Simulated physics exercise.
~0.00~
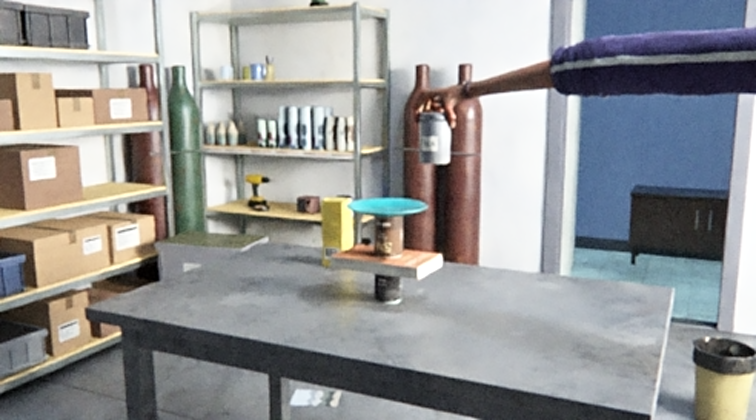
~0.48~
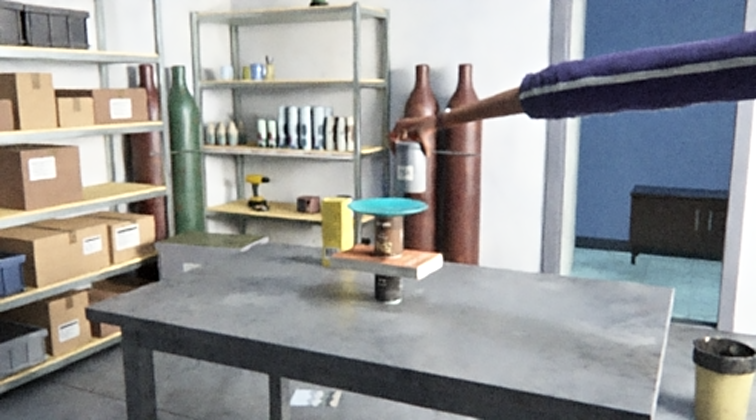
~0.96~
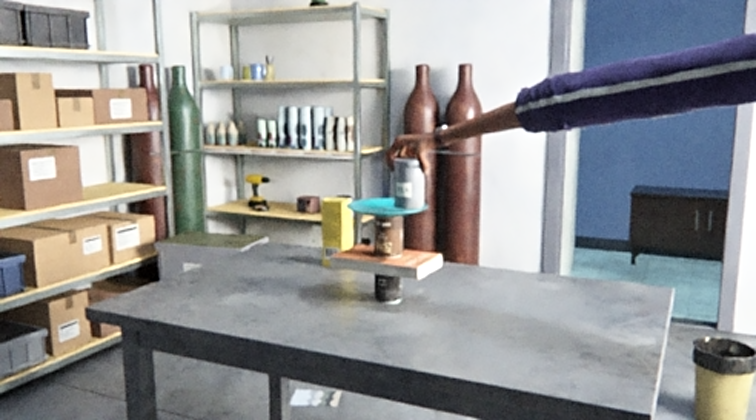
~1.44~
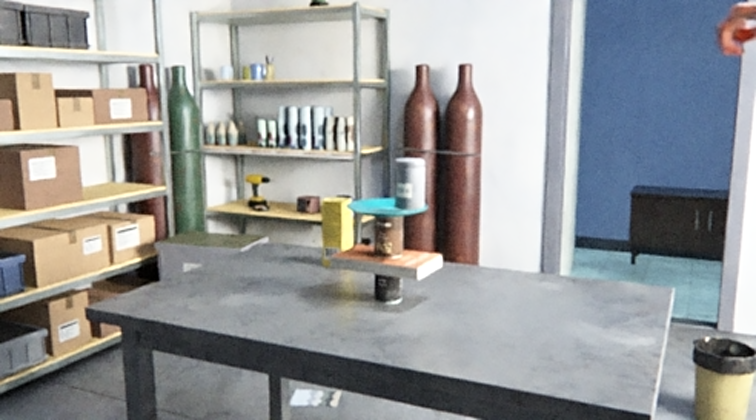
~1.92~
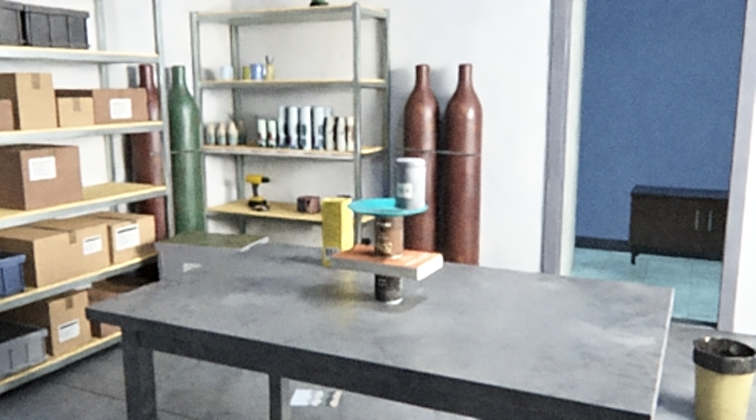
A hand lowered a grey jar onto the turquoise plate topping a small tower of tins and an orange book on a workshop table, then let go and drew back to the right, and the pile stayed standing.
